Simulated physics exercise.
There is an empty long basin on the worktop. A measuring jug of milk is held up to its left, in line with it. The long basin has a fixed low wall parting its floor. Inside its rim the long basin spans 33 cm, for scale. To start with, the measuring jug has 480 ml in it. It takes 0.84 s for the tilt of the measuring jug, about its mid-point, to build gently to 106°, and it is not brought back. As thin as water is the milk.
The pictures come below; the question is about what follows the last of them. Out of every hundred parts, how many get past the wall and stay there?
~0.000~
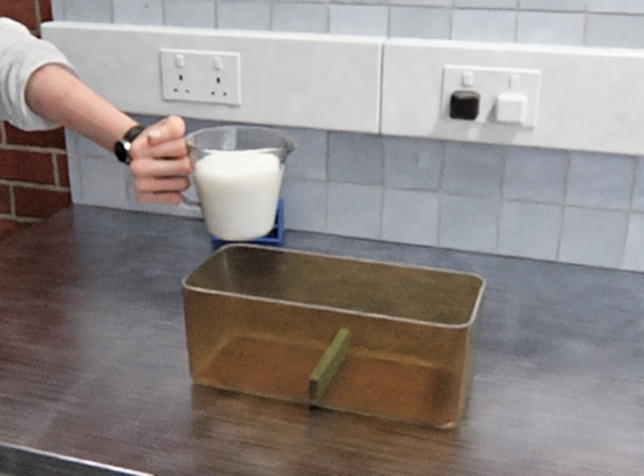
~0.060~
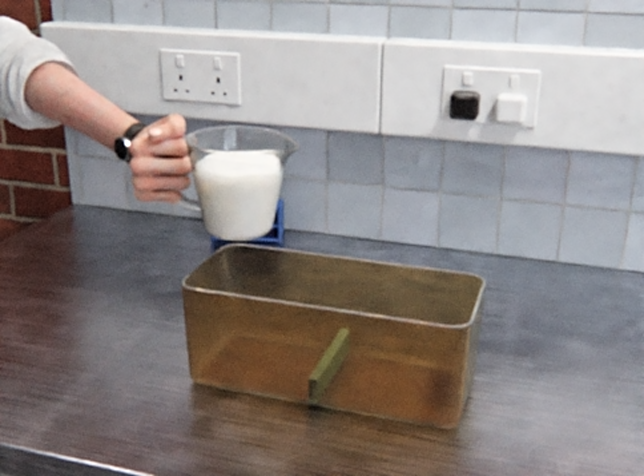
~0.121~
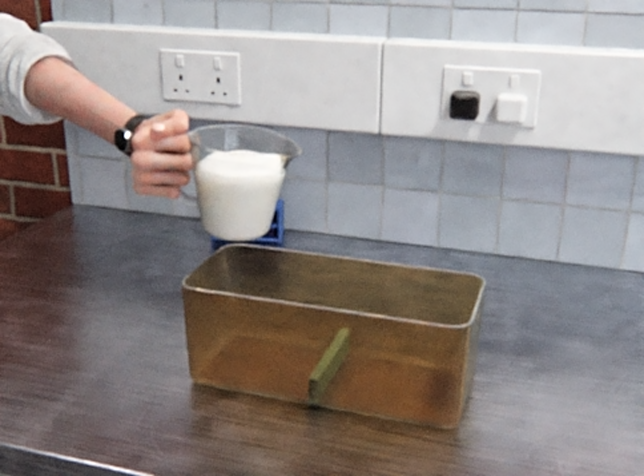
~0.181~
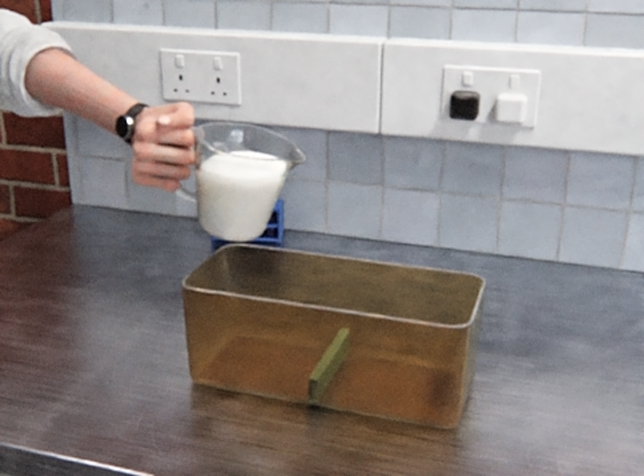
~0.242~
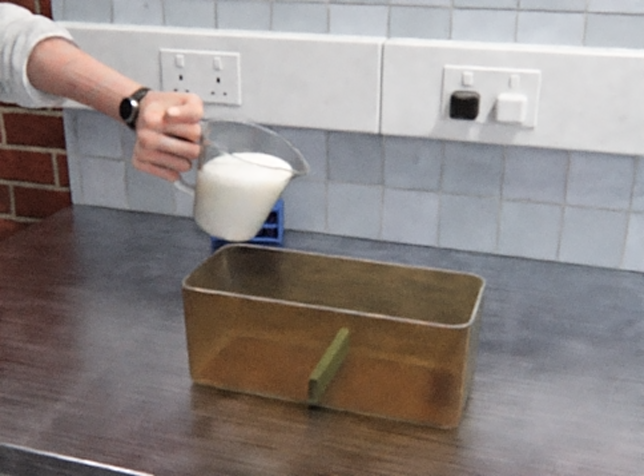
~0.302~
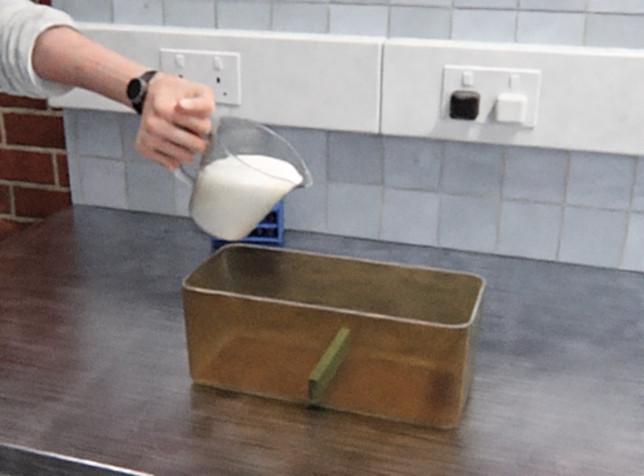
About 62 out of 100.
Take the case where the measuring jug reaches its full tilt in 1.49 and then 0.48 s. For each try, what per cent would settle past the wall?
Respectively 70 and 40 %.
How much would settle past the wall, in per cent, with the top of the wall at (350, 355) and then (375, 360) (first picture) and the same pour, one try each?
It comes to 25 per cent, and then 10 per cent.
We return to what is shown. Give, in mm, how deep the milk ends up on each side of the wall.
About 8 mm left, about 14 mm right.
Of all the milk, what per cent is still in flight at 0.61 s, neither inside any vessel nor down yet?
Near 20 per cent at that moment.
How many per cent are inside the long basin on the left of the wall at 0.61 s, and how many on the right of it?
Lab note: Left near 4, right near 20.
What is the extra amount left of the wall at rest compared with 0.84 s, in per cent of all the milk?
Near 8 percent, give or take.
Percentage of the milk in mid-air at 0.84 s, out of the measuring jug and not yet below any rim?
Roughly 4 %.
By 0.61 s the tilt is 88° and 54 per cent is still to pour, 4 is left of the wall and 21 right of it.
By 0.84 s the tilt is 106° and 7 per cent is still to pour, 30 is left of the wall and 59 right of it.
By 1.08 s the tilt is 106° and 0 per cent is still to pour, 38 is left of the wall and 62 right of it.
By 1.34 s the tilt is 106° and 0 per cent is still to pour, 38 is left of the wall and 62 right of it.
At rest 38 per cent lies left of the wall, 62 right of it and 0 outside.
